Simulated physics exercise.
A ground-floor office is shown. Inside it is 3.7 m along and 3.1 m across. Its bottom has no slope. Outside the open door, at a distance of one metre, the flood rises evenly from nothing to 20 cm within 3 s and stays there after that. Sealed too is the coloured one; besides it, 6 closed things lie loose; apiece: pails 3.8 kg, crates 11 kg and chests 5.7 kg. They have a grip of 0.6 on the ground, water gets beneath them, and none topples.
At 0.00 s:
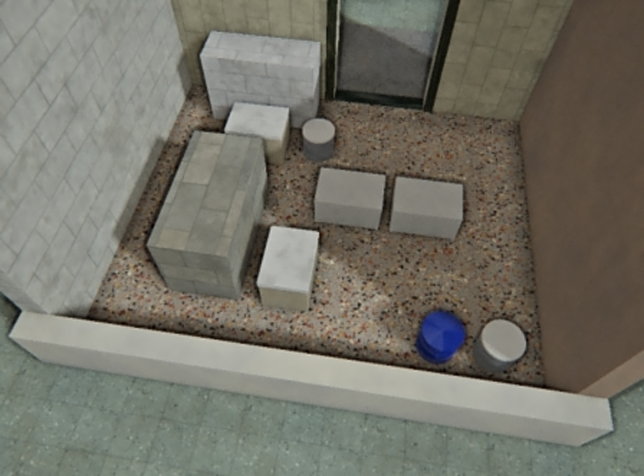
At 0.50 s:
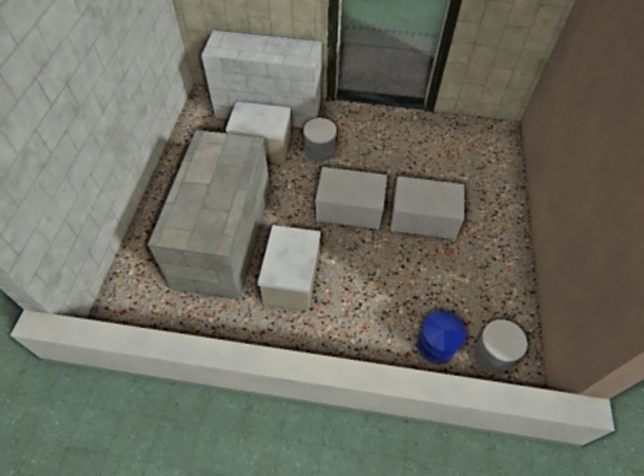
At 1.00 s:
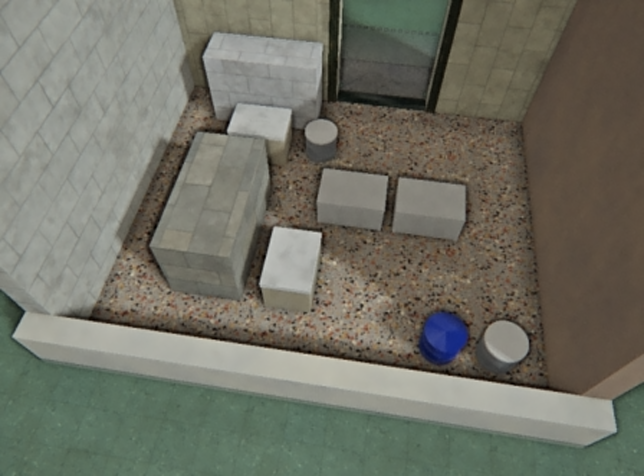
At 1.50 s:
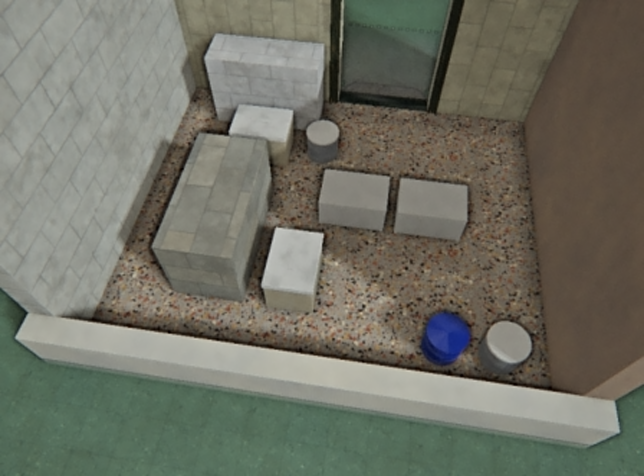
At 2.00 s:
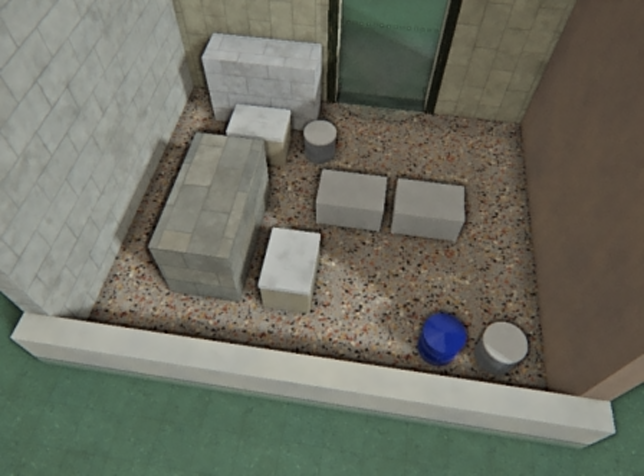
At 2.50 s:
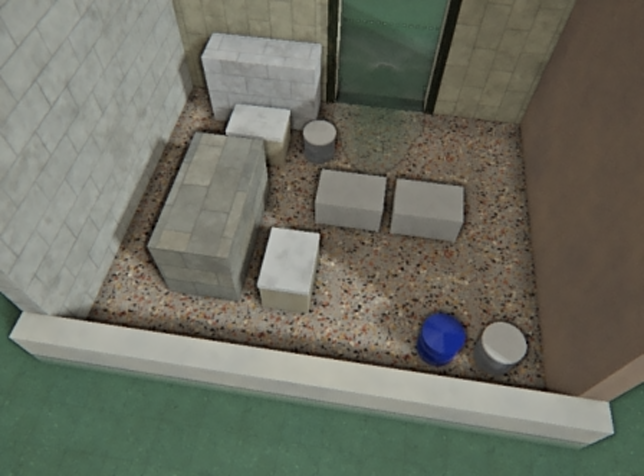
Greenish water outside rises against the glass doorway and starts spreading onto the speckled floor.
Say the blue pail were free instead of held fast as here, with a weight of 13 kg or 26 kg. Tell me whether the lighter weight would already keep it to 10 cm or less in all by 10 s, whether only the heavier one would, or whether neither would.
The lighter one would.
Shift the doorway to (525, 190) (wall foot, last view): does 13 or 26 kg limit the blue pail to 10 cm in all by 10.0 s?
In that case the lower weight is enough.
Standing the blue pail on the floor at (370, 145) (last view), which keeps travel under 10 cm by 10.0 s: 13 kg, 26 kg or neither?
Well, must use the heavier.
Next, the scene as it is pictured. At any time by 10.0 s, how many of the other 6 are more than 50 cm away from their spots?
I count 4.
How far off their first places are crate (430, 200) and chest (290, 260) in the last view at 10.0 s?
They sit 120 cm and 120 cm away, in the order given.
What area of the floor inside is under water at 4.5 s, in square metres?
Wet area: Approx. 7.0 m2.
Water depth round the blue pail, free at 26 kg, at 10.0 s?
Around 12 cm.
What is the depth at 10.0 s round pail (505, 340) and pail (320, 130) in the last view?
Depths: Near 12 cm, then near 13 cm.
After 3.5 s the blue pail would be 0 cm from its start with 13 kg and 0 cm from its start with 26 kg; 0 cm of water round it then.
After 4.5 s the blue pail would be 0 cm from its start with 13 kg and 0 cm from its start with 26 kg; 1 cm of water round it then.
After 7.0 s the blue pail would be 1 cm from its start with 13 kg and 0 cm from its start with 26 kg; 12 cm of water round it then.
After 10.0 s the blue pail would be 1 cm from its start with 13 kg and 0 cm from its start with 26 kg; 12 cm of water round it then.
